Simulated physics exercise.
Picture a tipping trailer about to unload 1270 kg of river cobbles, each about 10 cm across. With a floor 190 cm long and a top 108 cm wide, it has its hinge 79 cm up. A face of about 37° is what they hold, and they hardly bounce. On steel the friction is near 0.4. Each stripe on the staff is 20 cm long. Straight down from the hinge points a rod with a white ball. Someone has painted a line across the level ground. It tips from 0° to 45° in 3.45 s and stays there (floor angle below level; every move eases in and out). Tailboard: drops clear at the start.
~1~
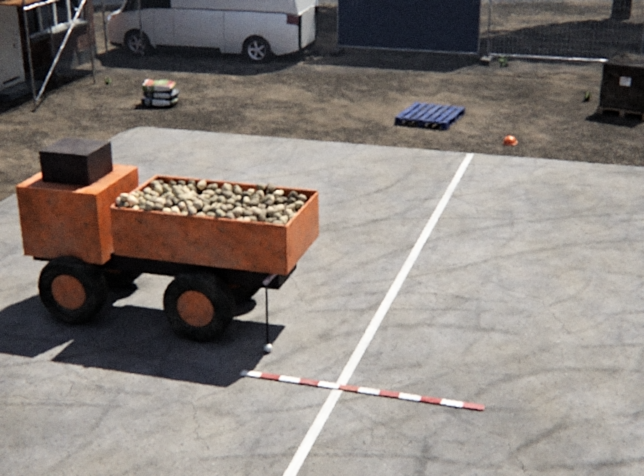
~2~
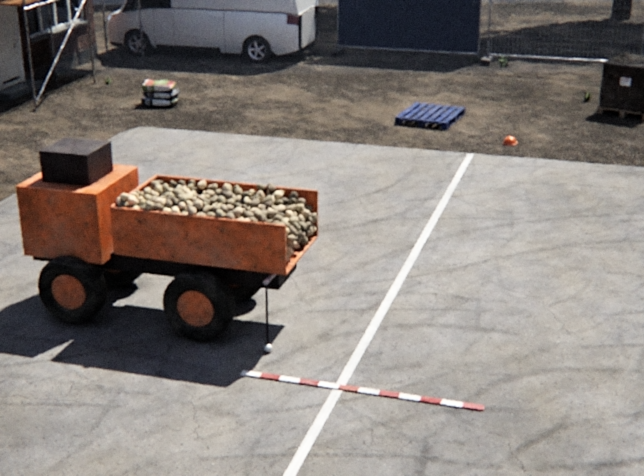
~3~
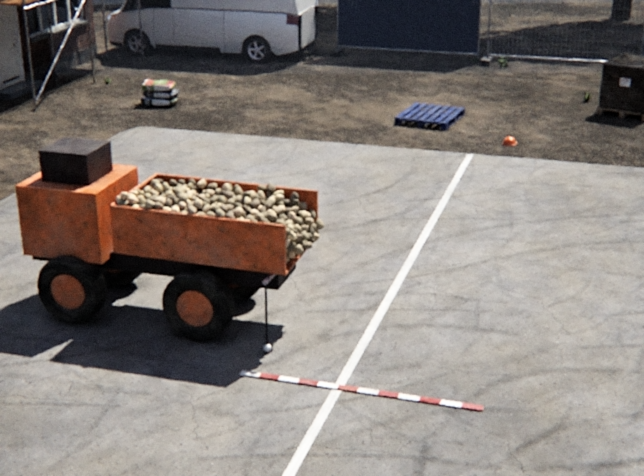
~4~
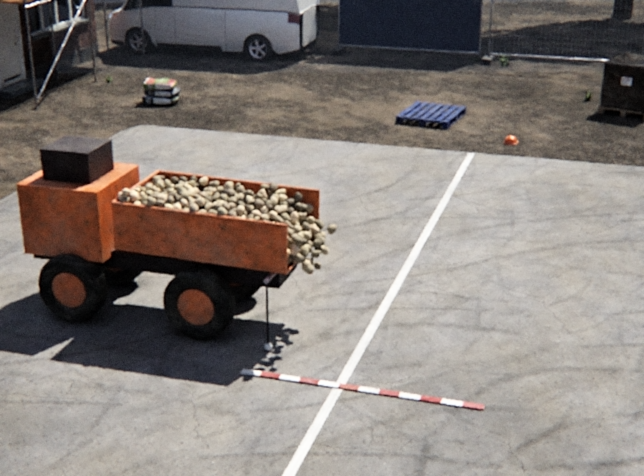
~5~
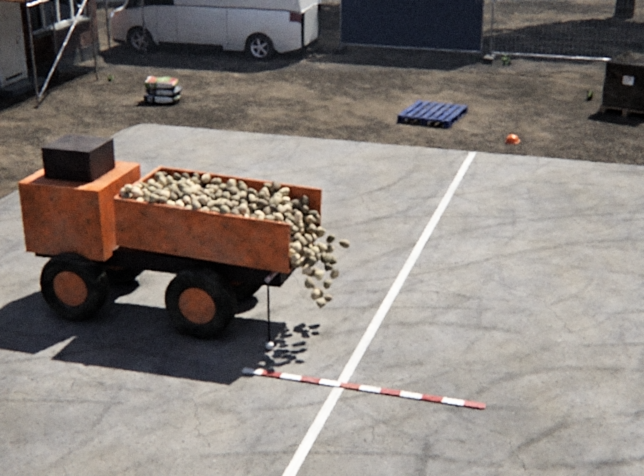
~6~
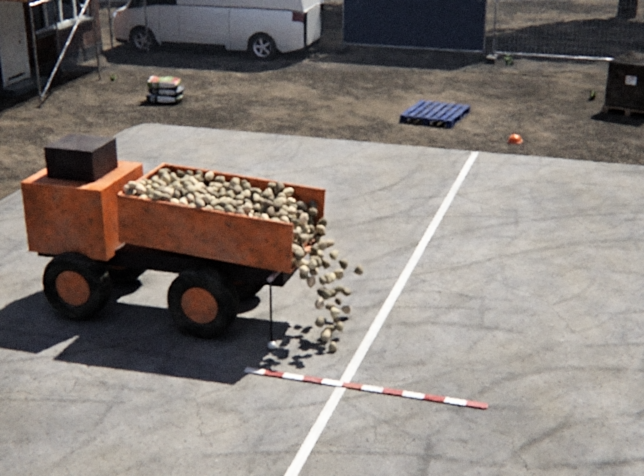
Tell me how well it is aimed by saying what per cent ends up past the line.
Around 55 per cent ends up there.
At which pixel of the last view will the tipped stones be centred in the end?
Their centre sits close to (376, 326).
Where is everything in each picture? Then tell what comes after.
In the first frame, the bed is at 0°, its lip at (286, 274); the top of the load is at (220, 193).
In the second frame, lip at (286, 274), floor tilted 0°, highest stones at (220, 193).
In the third frame, lip at (286, 275), floor tilted 1°, highest stones at (209, 191); 1 % has left.
In the fourth frame, lip at (287, 274), floor tilted 1°, highest stones at (198, 187); 3 % has left.
In the fifth frame, lip at (288, 273), floor tilted 2°, highest stones at (177, 183); 5 % has left.
In the sixth frame, the bed is at 4°, its lip at (291, 273); the top of the load is at (180, 180); 6 % has left.
A little later the floor is at 38°; 41 % in the bed, 43 % short of the line, 16 % past the line; the foremost stones are at (437, 337).
Then the floor is at 45°; 0 % in the bed, 47 % short of the line, 53 % past the line; the foremost stones are at (496, 330).
Later still the floor is at 45°; 0 % in the bed, 47 % short of the line, 53 % past the line; the foremost stones are at (500, 336).
In the end the floor is at 45°; 0 % in the bed, 47 % short of the line, 53 % past the line; the foremost stones are at (502, 331).
